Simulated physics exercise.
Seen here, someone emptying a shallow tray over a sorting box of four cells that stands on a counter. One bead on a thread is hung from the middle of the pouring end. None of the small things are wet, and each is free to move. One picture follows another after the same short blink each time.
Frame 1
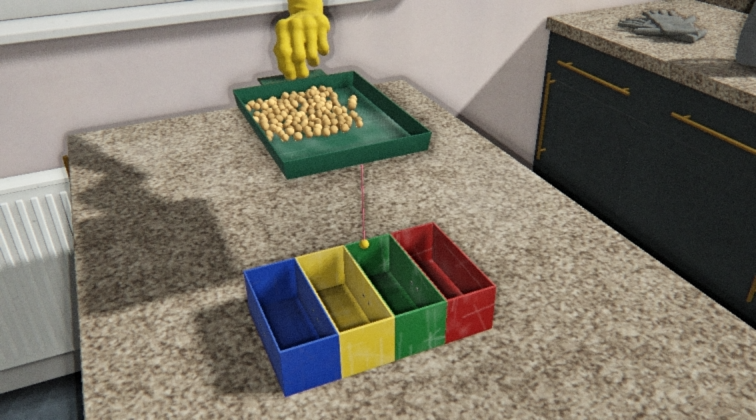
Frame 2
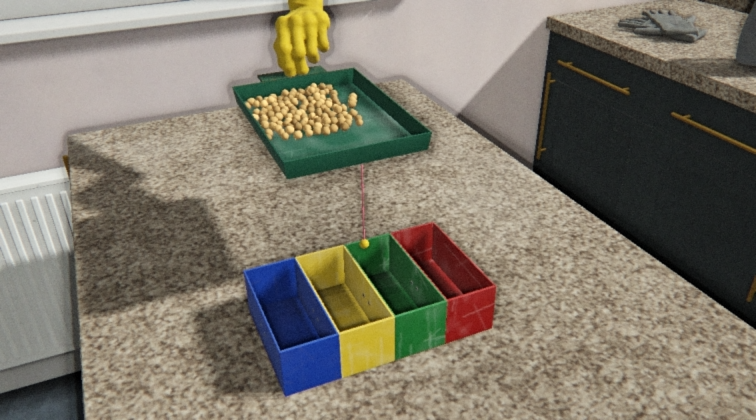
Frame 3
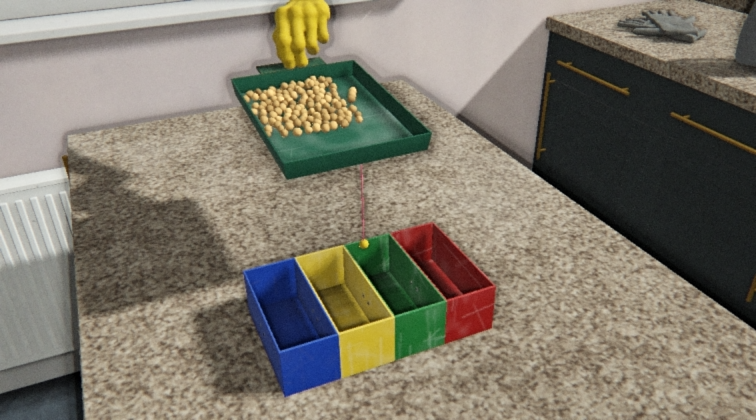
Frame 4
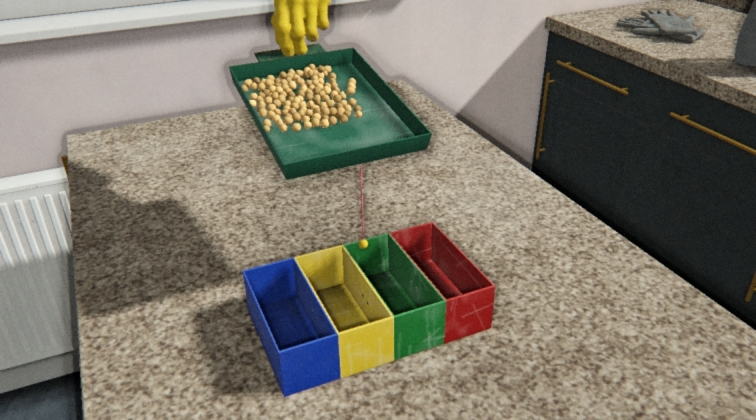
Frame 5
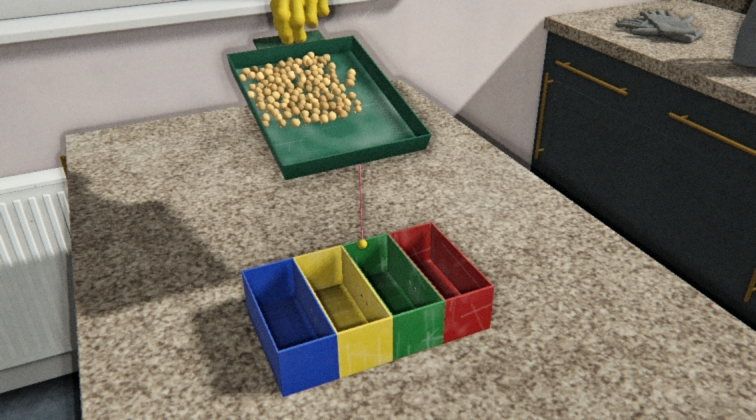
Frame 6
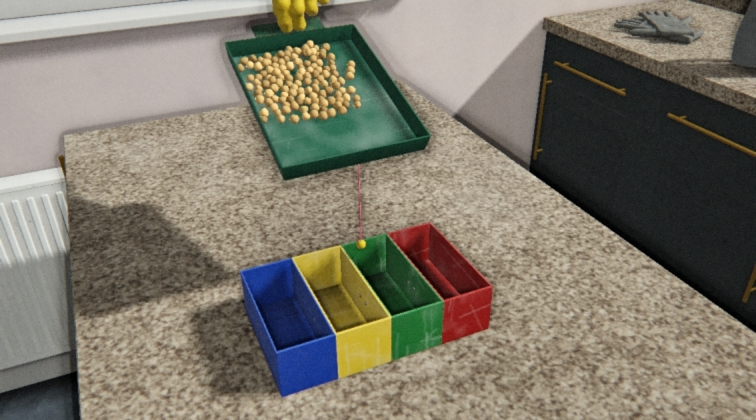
In this clip, a yellow-gloved hand holds a green tray of small round tan pieces above a box with blue, yellow, green and red cells, then gradually raises the tray's far end while a small yellow bead hangs nearly still below.
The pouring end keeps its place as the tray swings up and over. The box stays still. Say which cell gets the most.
Yellow.
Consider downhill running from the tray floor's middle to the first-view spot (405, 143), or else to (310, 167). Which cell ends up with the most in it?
That red cell; that yellow cell.
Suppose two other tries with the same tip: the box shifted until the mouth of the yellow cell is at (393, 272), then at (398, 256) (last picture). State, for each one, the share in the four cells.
In order: 80 percent, then 70 percent.
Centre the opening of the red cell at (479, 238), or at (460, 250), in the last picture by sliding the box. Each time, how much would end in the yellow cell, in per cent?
Close to 30 in a hundred, then close to 40 in a hundred.
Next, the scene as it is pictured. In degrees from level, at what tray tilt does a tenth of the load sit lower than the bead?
I'd put it at about 110 degrees.
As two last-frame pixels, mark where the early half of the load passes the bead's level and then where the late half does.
The leading part at (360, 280), the rest of it at (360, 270).
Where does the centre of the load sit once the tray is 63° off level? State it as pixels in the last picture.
About (340, 138).
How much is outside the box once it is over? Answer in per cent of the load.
Share outside: Near 0 %.
Shortly afterwards, tray tipped steeply; all but a few on the tray; only a few falling or outside the box.
Next, tray tipped past a quarter turn; all but a few on the tray; a little in the yellow cell; only a few in the green cell; only a few falling or outside the box.
Some moments later, tray tipped past a quarter turn; near half in the yellow cell; near a third in the green cell; a little in the red cell; a little in the blue cell; only a few falling or outside the box.
In the end, tray tipped past a quarter turn; near half in the yellow cell; near a third in the green cell; a little in the red cell; a little in the blue cell; only a few outside the box.
